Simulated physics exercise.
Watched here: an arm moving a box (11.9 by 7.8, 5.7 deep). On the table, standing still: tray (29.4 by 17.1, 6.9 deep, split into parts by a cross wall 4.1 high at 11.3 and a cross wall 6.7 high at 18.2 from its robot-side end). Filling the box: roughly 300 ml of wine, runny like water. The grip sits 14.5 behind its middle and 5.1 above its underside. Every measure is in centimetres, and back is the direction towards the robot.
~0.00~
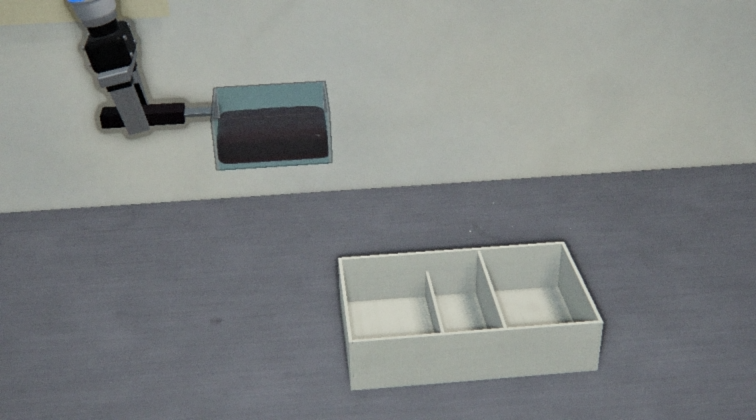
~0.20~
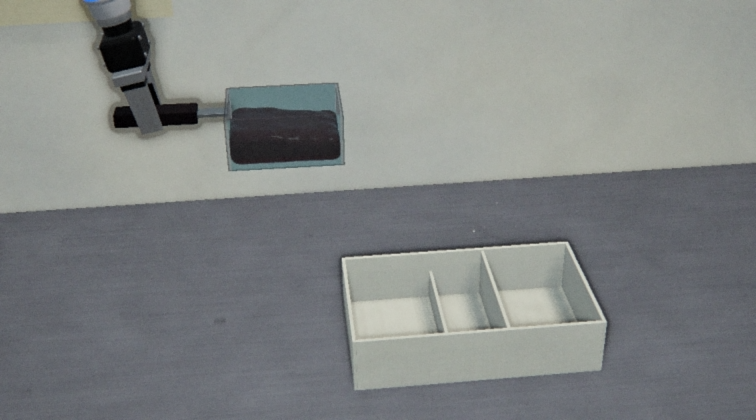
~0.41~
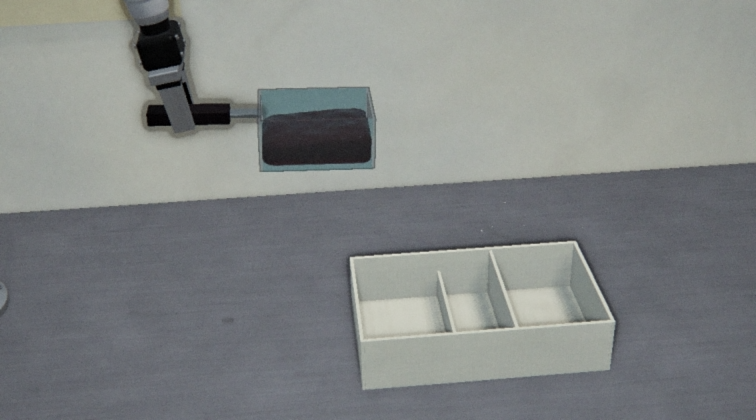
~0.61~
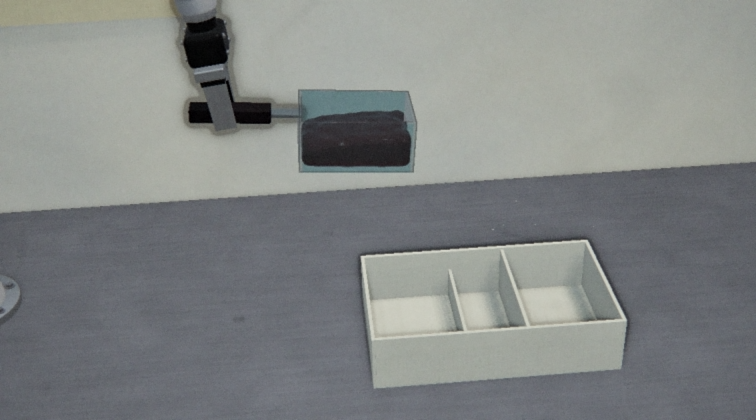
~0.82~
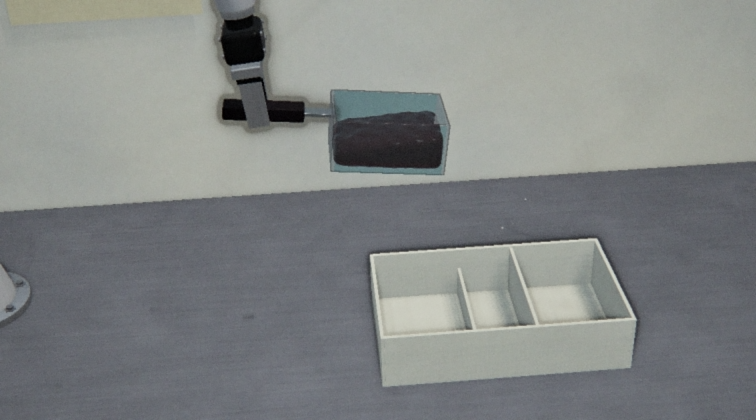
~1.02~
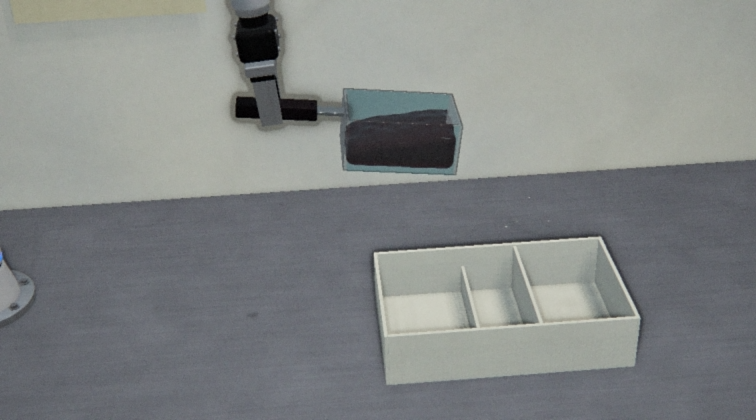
A robot arm reaching in from the upper left carries a clear, bluish box of dark liquid rightward, the box tilting slightly as its contents shift inside. Below, an open off-white tray with three compartments stands on a grey tabletop before a pale wall, viewed from above at an angle. The view drifts slightly left, bringing a light round base in at the left edge while the tray stays put on the table.
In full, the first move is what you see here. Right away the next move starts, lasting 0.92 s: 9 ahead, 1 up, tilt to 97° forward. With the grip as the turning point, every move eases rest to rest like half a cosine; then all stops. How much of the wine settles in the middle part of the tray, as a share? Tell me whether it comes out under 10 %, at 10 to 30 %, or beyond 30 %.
It comes out at 10 to 30 %.
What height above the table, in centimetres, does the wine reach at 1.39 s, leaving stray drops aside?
About 24 cm.
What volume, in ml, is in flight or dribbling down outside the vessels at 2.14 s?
Some 20 ml at that time.
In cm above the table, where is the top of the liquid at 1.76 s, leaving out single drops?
The top of the liquid sits at around 16 centimetres above the table.
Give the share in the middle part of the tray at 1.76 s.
About 14 per cent.
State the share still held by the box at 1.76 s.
30 per cent, roughly.
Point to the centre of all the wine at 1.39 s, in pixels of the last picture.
Near (413, 192).
After 1.39 s, tilted 38° forward, liquid up to 24 above the table; 295 ml in the box.
After 1.76 s, tilted 88° forward, liquid up to 43 above the table; 145 ml in the robot-side part, 90 ml in the box, 40 ml in the middle part, 20 ml in the air or running down outside.
After 2.14 s, tilted 97° forward, liquid up to 27 above the table; 170 ml in the robot-side part, 45 ml in the middle part, 45 ml on the table or floor, 15 ml in the box, 20 ml in the air or running down outside.
After 2.94 s, tilted 97° forward, liquid up to 15 above the table; 170 ml in the robot-side part, 80 ml on the table or floor, 45 ml in the middle part.
In the end, 170 ml in the robot-side part, 80 ml on the table or floor, 45 ml in the middle part. That is 16 % in the middle part of the tray.
